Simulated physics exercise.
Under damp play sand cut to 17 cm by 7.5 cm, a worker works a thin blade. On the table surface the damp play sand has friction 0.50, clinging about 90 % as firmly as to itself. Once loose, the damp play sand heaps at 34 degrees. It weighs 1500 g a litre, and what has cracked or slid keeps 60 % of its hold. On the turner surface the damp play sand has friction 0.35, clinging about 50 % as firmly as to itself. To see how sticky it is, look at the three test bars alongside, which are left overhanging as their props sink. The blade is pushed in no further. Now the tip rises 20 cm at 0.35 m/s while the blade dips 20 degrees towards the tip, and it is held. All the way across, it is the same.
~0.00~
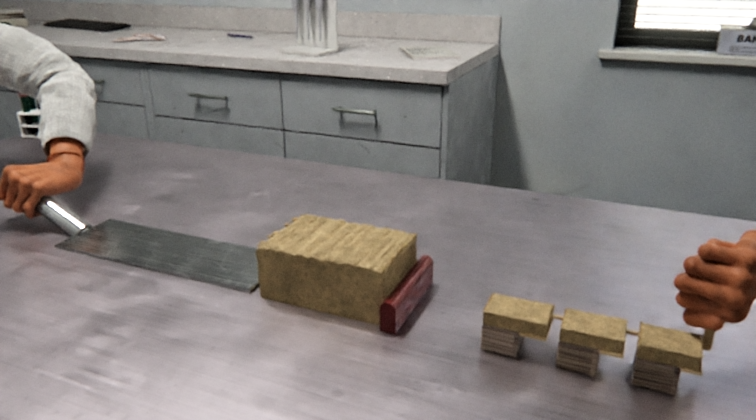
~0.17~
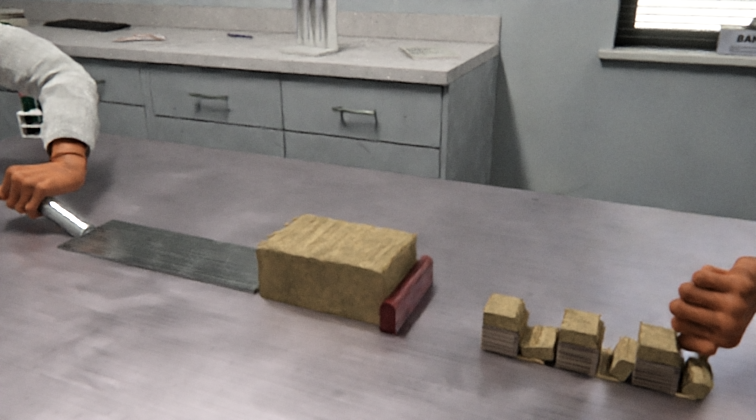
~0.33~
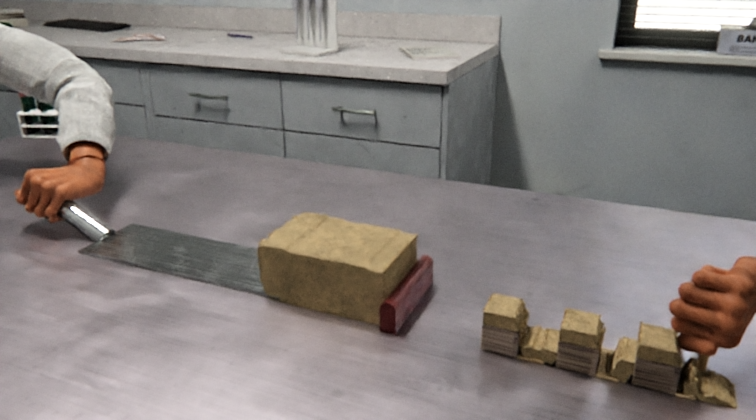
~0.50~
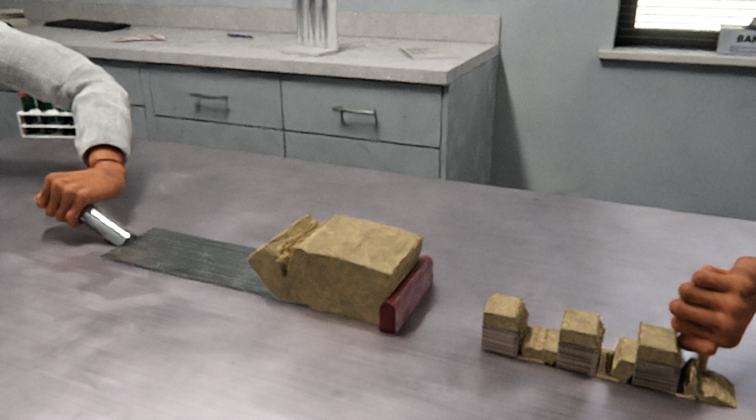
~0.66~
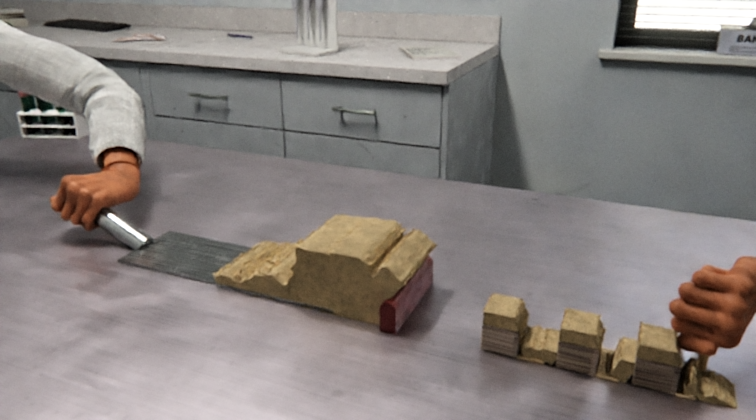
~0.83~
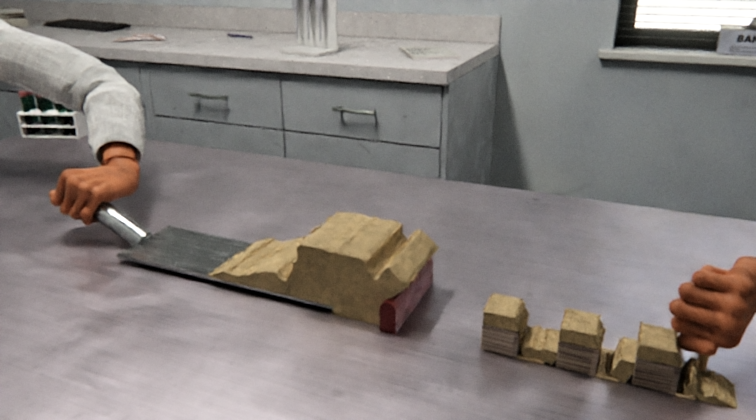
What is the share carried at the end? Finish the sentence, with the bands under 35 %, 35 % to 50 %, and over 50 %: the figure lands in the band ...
The figure lands in the band below 35 %.
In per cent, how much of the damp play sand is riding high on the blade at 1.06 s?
Around 12 percent at that moment.
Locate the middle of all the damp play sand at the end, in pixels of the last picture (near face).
Around (333, 257).
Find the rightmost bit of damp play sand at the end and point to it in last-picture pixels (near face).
About (480, 347).
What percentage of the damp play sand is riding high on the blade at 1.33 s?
Around 50 %.
After 1.06 s, the tip is 8.3 cm up.
After 1.33 s, the tip is 18 cm up.
After 1.59 s, the tip is 20 cm up and 47 % is riding high on the blade.
After 1.86 s, the tip is 20 cm up and 27 % is riding high on the blade.
After 2.10 s, the tip is 20 cm up and 27 % is riding high on the blade.
